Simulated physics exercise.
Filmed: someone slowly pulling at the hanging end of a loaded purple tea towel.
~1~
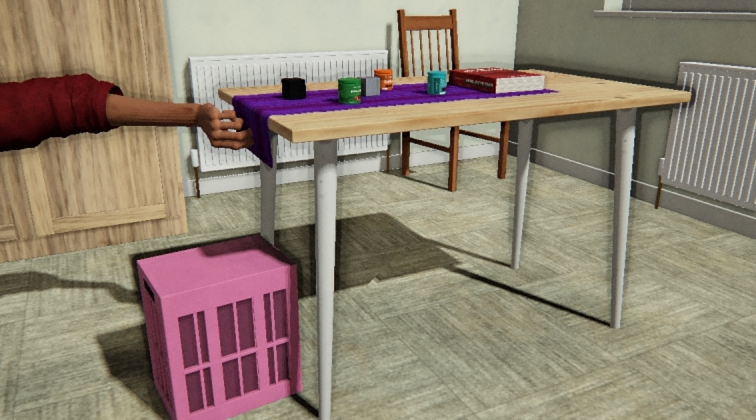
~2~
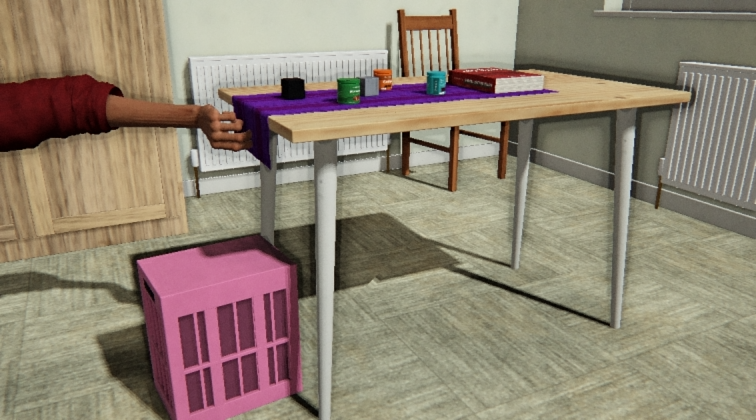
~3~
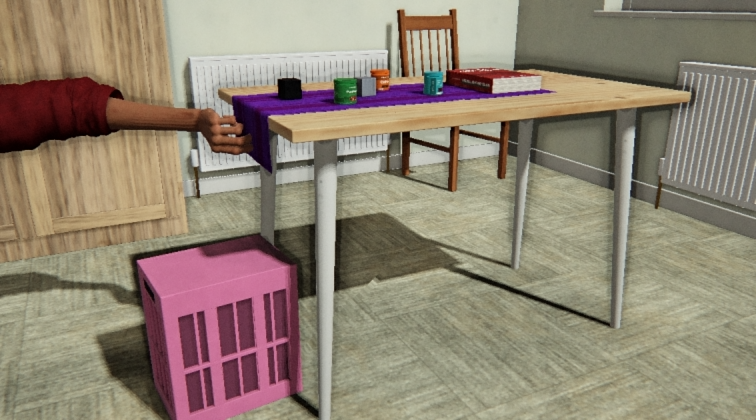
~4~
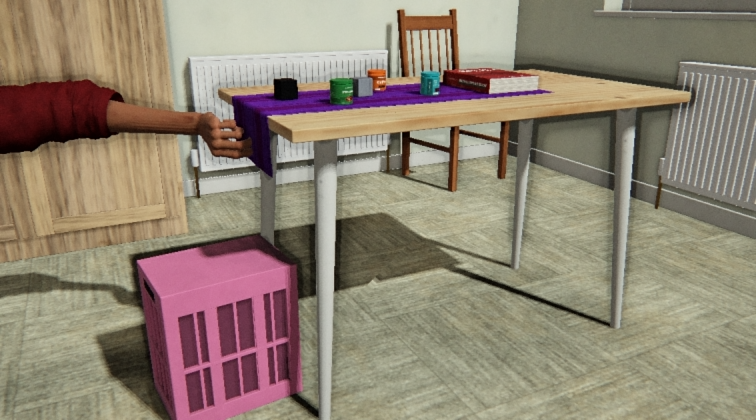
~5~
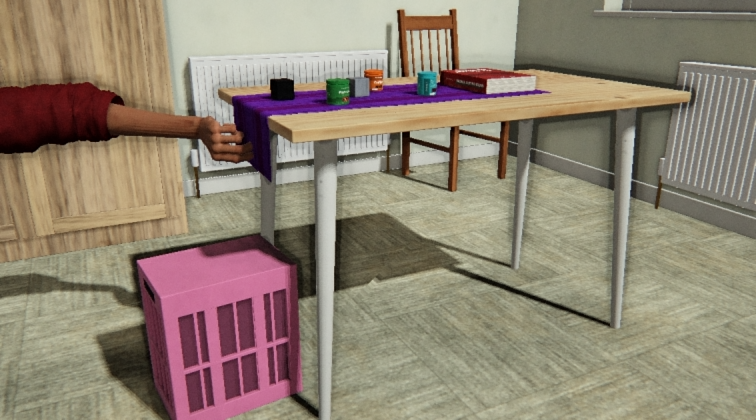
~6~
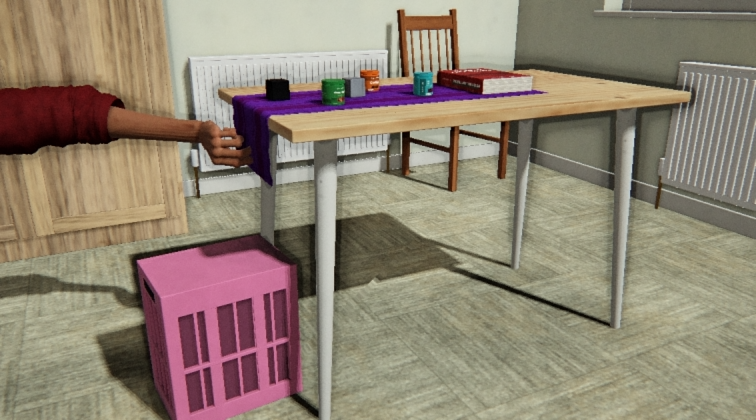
A hand slowly pulling the hanging end of a purple cloth, drawing the cups, grey cube and red book slightly left along a wooden table.
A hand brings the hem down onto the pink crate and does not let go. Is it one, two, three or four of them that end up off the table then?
The top will end up two items short.
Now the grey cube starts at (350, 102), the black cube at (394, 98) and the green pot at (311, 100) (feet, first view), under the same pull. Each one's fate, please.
Here's what happens: The grey cube leaves its perch, the black cube remains aboard, the green pot leaves its perch.
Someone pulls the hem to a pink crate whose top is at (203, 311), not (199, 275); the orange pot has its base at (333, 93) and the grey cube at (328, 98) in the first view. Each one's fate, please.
As for the orange pot, it leaves the top; as for the grey cube, it leaves the top.
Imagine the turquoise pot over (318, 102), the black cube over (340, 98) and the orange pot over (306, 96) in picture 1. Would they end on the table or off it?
You'd see the turquoise pot go down, the black cube go down and the orange pot go down.
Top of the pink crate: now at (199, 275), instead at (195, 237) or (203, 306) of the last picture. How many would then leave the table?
Counts: 1 / 3.
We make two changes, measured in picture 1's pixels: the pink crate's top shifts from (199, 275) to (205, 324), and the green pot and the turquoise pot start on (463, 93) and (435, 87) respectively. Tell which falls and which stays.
Observed: Green pot remains seated; turquoise pot remains seated.
Early on, hem near (254, 211); black cube gone.
Midway, hem on the crate; black cube and green pot gone.
Finally, hem on the crate; black cube and green pot gone. Over the edge go two.
